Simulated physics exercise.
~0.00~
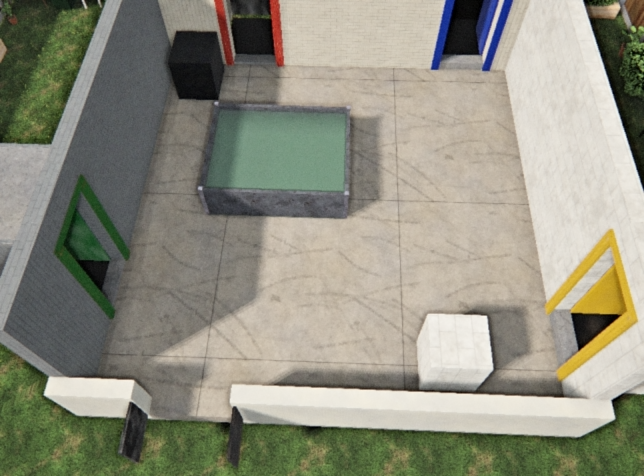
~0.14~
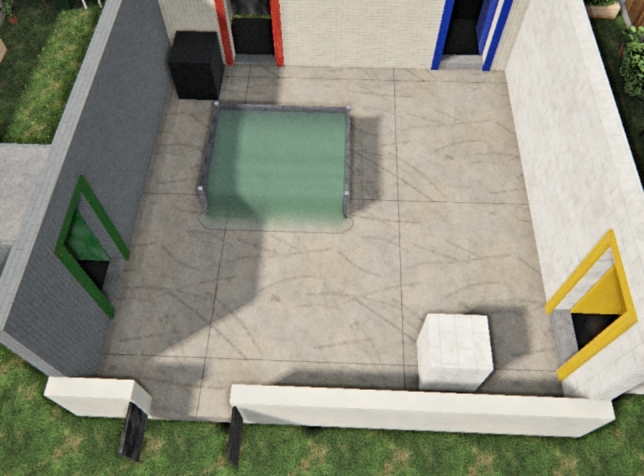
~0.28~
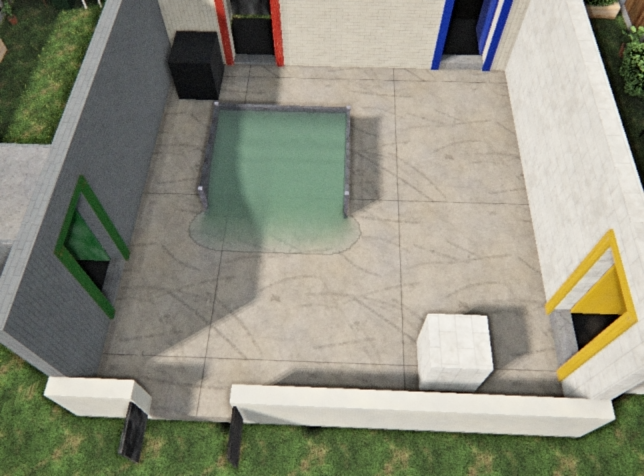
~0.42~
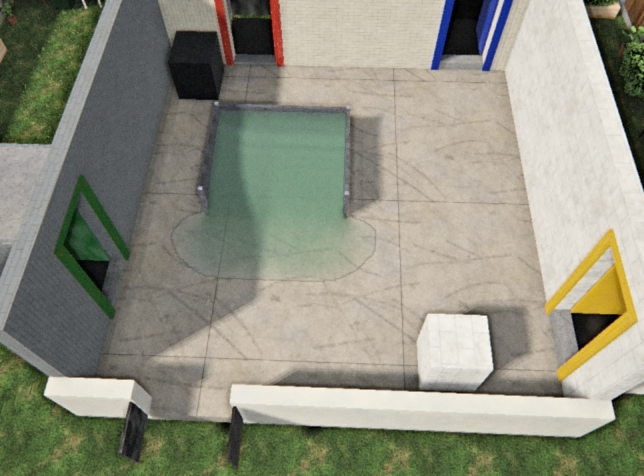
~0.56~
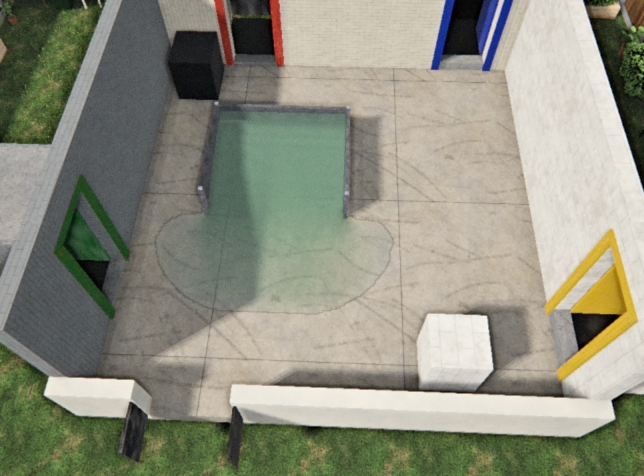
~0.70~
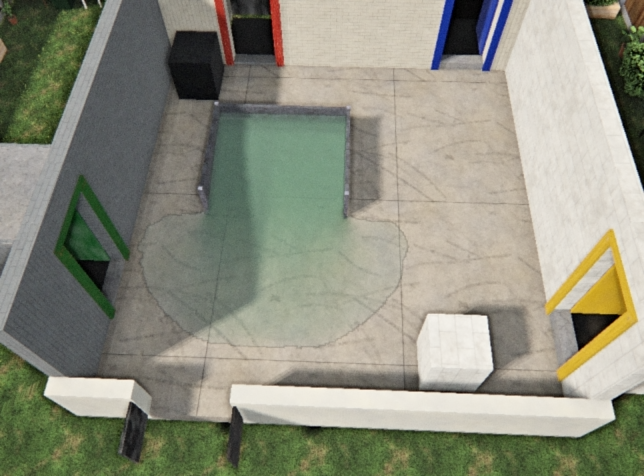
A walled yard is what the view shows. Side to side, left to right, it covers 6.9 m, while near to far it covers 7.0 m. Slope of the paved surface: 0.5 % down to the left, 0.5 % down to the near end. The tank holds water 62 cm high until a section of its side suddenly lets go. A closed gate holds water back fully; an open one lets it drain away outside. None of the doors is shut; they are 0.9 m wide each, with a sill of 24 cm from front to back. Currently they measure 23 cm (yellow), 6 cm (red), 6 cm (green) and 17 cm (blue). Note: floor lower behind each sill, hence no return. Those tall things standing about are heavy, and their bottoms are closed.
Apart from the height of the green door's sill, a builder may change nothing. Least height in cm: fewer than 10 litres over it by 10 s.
Approx. 9 cm.
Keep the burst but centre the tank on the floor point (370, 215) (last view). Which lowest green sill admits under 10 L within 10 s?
A height near 14.0 cm.
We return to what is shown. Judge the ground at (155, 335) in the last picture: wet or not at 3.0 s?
At that moment it's submerged.
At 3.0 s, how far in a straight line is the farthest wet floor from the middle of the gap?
I make it some 5.4 m.
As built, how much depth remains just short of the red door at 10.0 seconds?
You'd measure close to 0.5 cm there.
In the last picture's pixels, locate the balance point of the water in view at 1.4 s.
Centre of mass: About (275, 228) px.
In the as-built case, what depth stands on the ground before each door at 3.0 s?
Yellow door 10 cm, red door 0 cm, green door 7 cm, blue door 0 cm.
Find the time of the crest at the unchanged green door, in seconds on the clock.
Near 5.0 s.
After 1.4 s water covers 35 % of the floor, deepest (36 cm) near (264, 401); 8 cm at the green door, 0 litres in over its 6 cm sill.
After 3.0 s water covers 40 % of the floor, deepest (32 cm) near (180, 386); 7 cm at the green door, 11 litres in over its 6 cm sill.
After 10.0 s water covers 90 % of the floor, deepest (8 cm) near (176, 67); 7 cm at the green door, 51 litres in over its 6 cm sill.
At the green door as built, the water arrived by 1.0 s and peaked near 10 cm at 4.8 s.
Run again over the same 10 s with other heights there, 17 litres in over 8 cm, 1 litre over 11.5 cm. The limit of 10 litres is kept from about 9 cm up.
